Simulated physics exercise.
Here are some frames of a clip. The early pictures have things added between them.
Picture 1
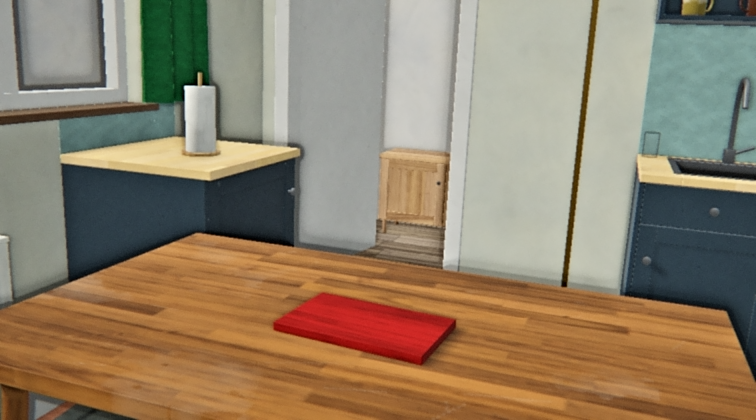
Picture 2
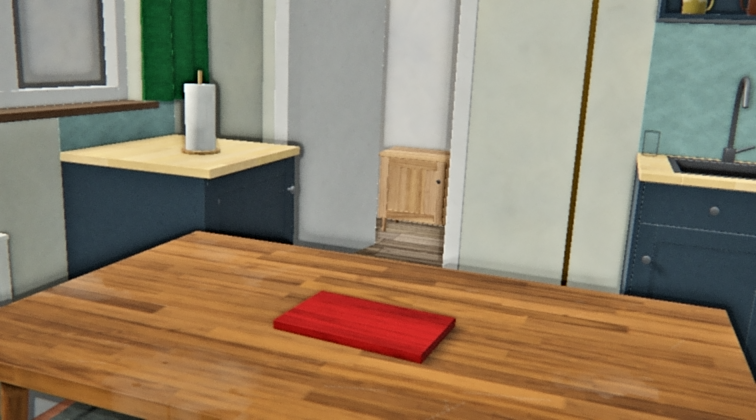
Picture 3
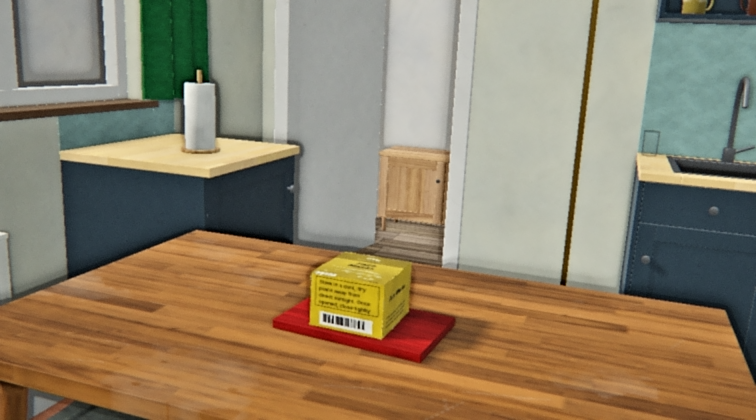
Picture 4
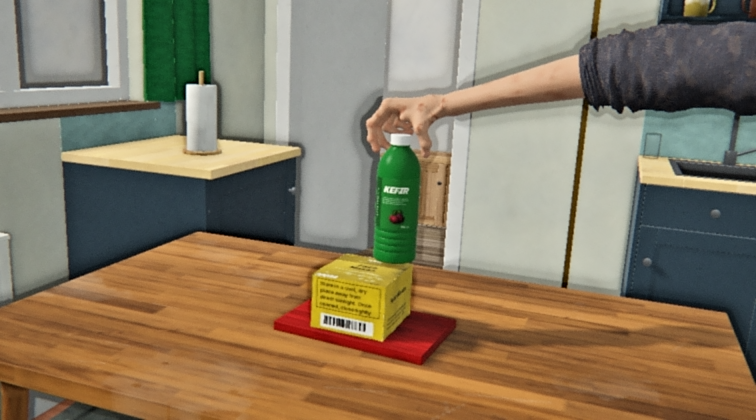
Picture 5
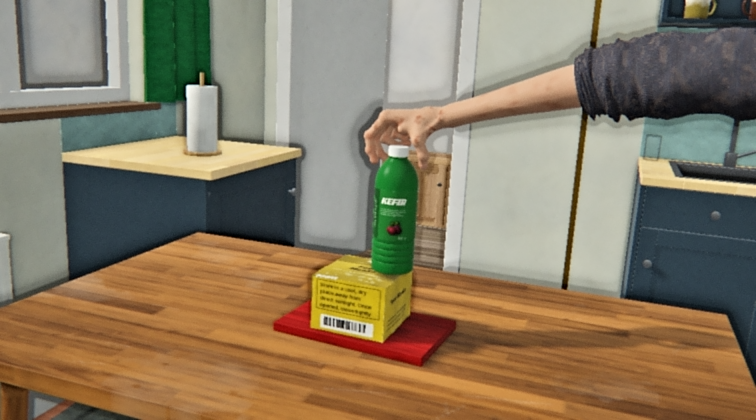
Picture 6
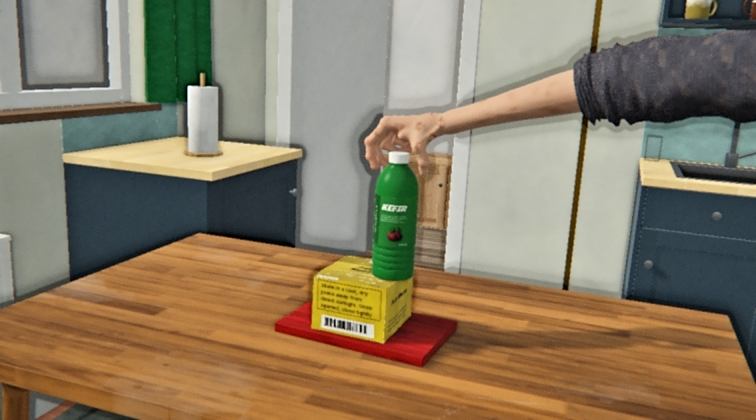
In a kitchen with dark blue cabinets, seen from slightly above a wooden table, the view stays still. A red board lies on the table, with a paper towel roll on the left counter, a green curtain behind it and a sink at right. A yellow box appears on the board, then a hand reaching from the right lowers a green bottle onto the box's right side, still holding its white cap.
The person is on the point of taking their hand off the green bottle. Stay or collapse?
The tower stays put.
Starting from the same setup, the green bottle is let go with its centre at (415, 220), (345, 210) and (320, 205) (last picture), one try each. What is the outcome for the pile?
Case one: It topples; case two: It stands firm; case three: It topples.
Then, 0.30 s on from there, no change.
Then, 0.70 s on from there, green bottle resting near (396, 215).
In the end, all 3 unmoved. At the end, from the last picture's camera, green bottle near (396, 215). The pile holds.
